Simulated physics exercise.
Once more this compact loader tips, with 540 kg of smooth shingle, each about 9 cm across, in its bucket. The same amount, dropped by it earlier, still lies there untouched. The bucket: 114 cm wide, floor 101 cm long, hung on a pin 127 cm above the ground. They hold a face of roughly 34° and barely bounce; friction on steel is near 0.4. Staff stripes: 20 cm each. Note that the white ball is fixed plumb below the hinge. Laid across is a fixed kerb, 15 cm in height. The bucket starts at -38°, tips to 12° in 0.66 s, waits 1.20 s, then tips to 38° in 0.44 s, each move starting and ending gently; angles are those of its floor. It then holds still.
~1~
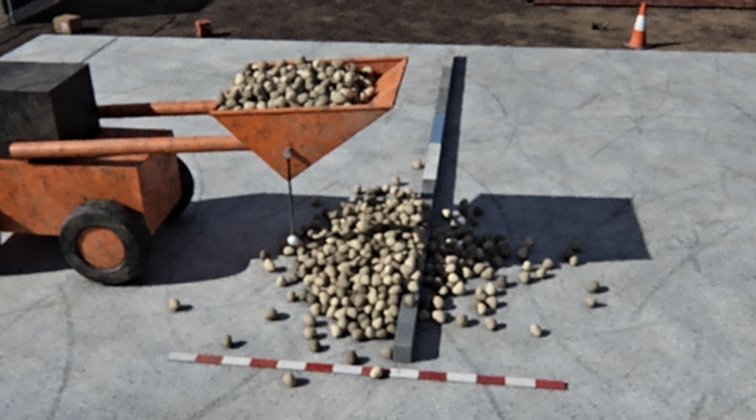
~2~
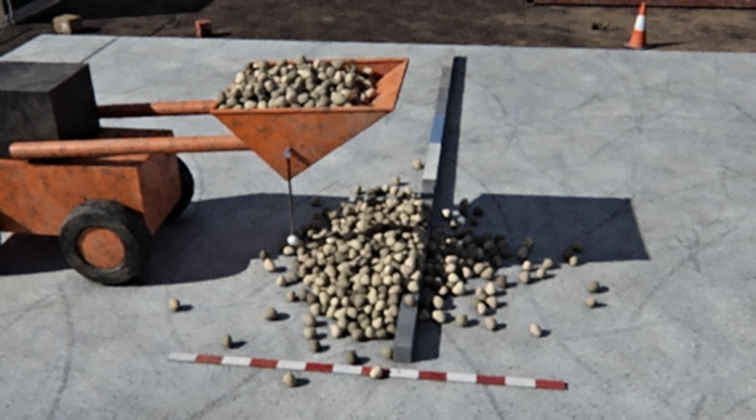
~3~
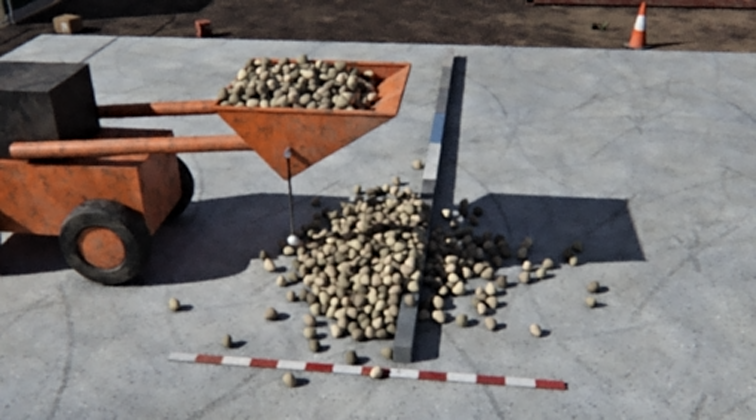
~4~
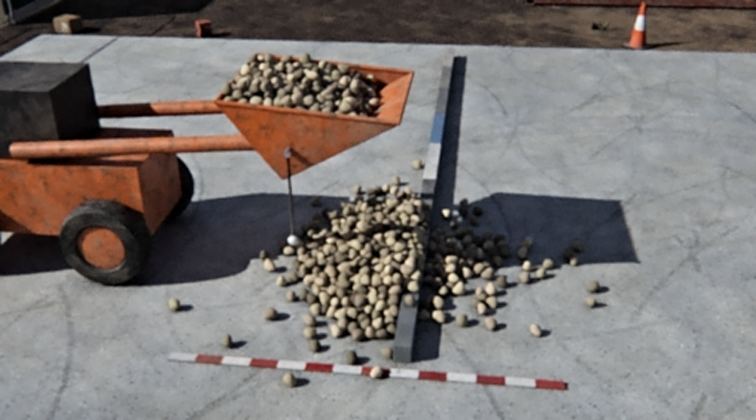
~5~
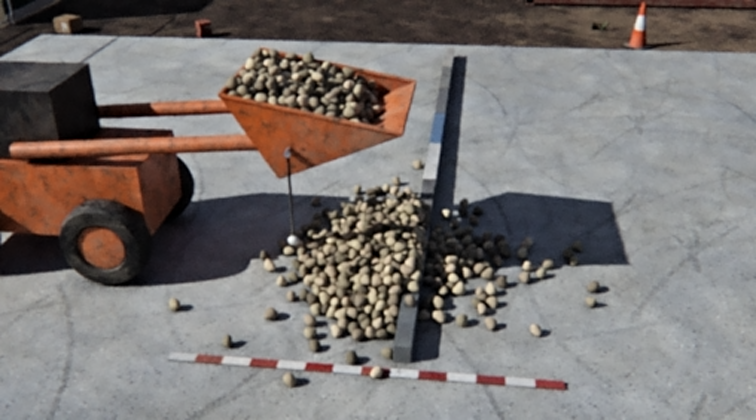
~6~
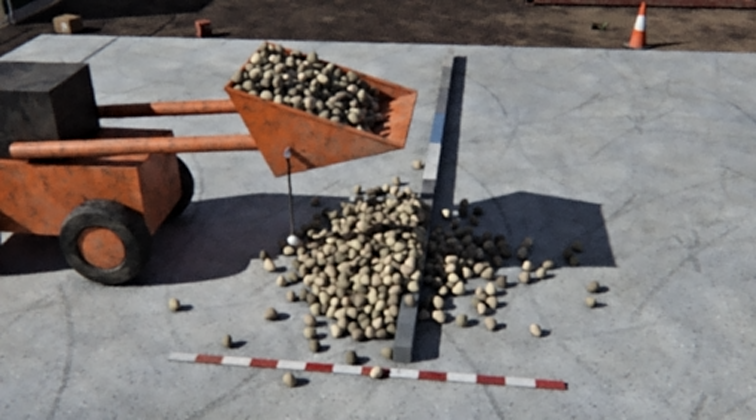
The orange loader's stone-filled bucket slowly tilts down to the right above a pile of stones.
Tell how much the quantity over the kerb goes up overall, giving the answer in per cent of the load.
It goes up by roughly 80 per cent.
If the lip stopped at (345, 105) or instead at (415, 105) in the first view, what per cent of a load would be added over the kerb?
Some 40 percent, and then 95 percent.
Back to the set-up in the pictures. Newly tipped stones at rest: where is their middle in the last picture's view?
Centre: Approx. (453, 252).
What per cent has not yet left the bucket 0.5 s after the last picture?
Estimate: 100 % remaining inside, roughly.
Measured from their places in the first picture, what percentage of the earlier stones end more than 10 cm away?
Close to 10 in a hundred of them.
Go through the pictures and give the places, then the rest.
The bucket is at -38°, its lip at (393, 106); the top of the load is at (306, 73). The earlier load is highest near (396, 236), 28 cm above ground level, 85 % on this side of the kerb, 16 % over the kerb, in the first frame.
Lip at (394, 108), floor tilted -37°, highest stones at (302, 73), in the second frame.
The bucket is at -34°, its lip at (397, 114); the top of the load is at (288, 71), in the third frame.
The bucket is at -29°, its lip at (400, 123); the top of the load is at (278, 69), in the fourth frame.
The bucket is at -23°, its lip at (403, 135); the top of the load is at (265, 60), in the fifth frame.
The bucket is at -16°, its lip at (404, 147); the top of the load is at (268, 56), in the sixth frame.
Then, 0.2 s after the last picture the floor is at 5°; in per cent of one load, 100 in the bucket, 85 on this side of the kerb, 16 over the kerb; the foremost stones are at (567, 276).
Then, 0.5 s after the last picture the floor is at 12°; in per cent of one load, 99 in the bucket, 86 on this side of the kerb, 16 over the kerb; the foremost stones are at (567, 276).
Then, 2.5 s after the last picture the floor is at 38°; in per cent of one load, 5 in the bucket, 113 on this side of the kerb, 83 over the kerb; the foremost stones are at (588, 280).
Then, 5.2 s after the last picture the floor is at 38°; in per cent of one load, 0 in the bucket, 105 on this side of the kerb, 96 over the kerb; the foremost stones are at (588, 280). Net gain over the kerb, 80.
